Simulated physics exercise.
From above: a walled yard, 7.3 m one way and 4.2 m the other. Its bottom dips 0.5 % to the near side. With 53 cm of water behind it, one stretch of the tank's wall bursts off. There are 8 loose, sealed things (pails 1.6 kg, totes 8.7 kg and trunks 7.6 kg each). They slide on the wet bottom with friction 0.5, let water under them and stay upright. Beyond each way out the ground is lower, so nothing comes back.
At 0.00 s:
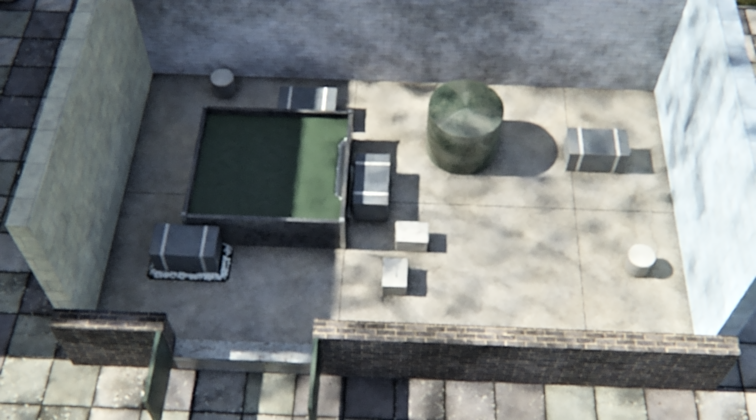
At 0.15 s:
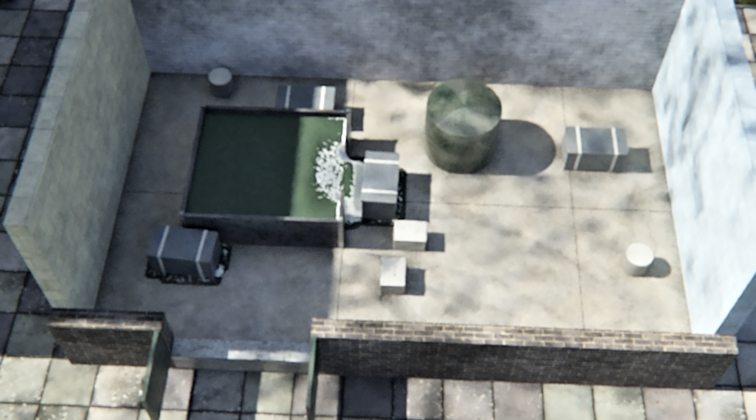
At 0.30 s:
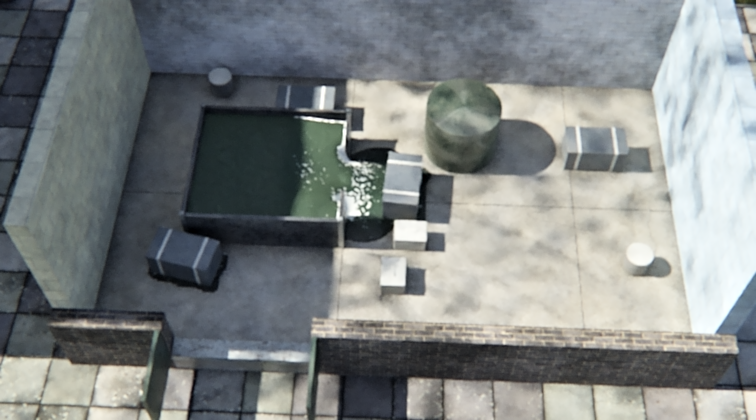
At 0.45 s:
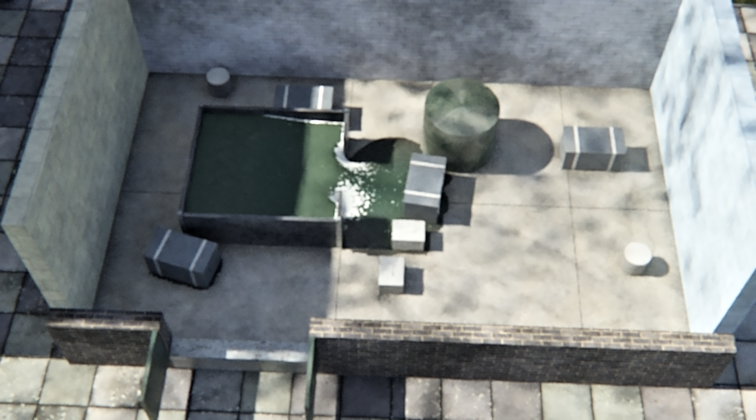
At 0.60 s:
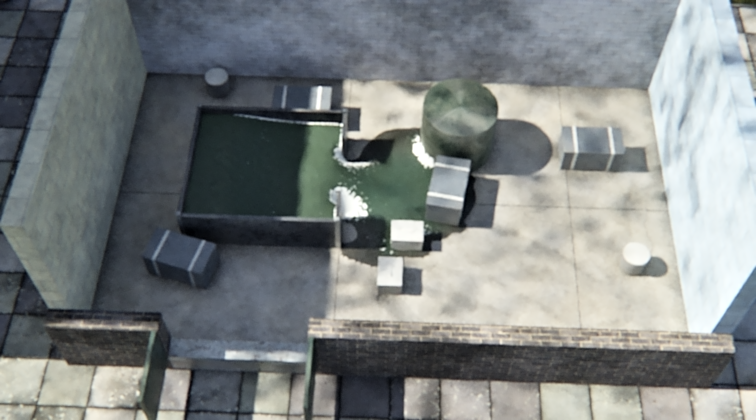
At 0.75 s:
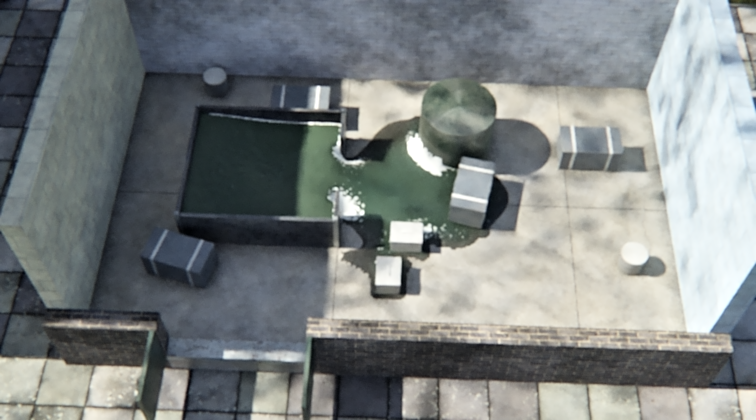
The video shows a walled yard from above, where the right side of a tank of dark green water bursts open; water spreads rightward around a green cylinder, pushing a gray trunk along while another near the tank shifts slightly.
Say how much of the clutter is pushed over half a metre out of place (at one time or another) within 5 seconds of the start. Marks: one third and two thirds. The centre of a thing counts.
That comes to from one to two thirds.
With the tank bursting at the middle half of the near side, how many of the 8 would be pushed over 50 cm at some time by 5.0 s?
Then 0.
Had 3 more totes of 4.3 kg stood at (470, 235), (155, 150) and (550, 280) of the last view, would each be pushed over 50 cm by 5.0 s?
In that order: Over, short of it, over.
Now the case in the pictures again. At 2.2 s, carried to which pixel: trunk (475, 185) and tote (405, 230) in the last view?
Around (663, 208) and (464, 303).
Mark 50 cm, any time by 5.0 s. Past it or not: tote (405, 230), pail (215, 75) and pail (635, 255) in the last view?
In that order: Over, past it, over.
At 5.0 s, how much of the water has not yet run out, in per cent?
About 100 per cent.
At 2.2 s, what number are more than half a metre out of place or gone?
I count 3.
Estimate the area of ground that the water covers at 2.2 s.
About 17 m2.
After 1.1 s 1 of 8 are over 50 cm from their spots; 1 afloat.
After 2.2 s 3 of 8 are over 50 cm from their spots; 2 afloat.
After 3.5 s 3 of 8 are over 50 cm from their spots; 2 afloat.
After 5.0 s 5 of 8 are over 50 cm from their spots, and 5 have been at some point; 4 afloat.
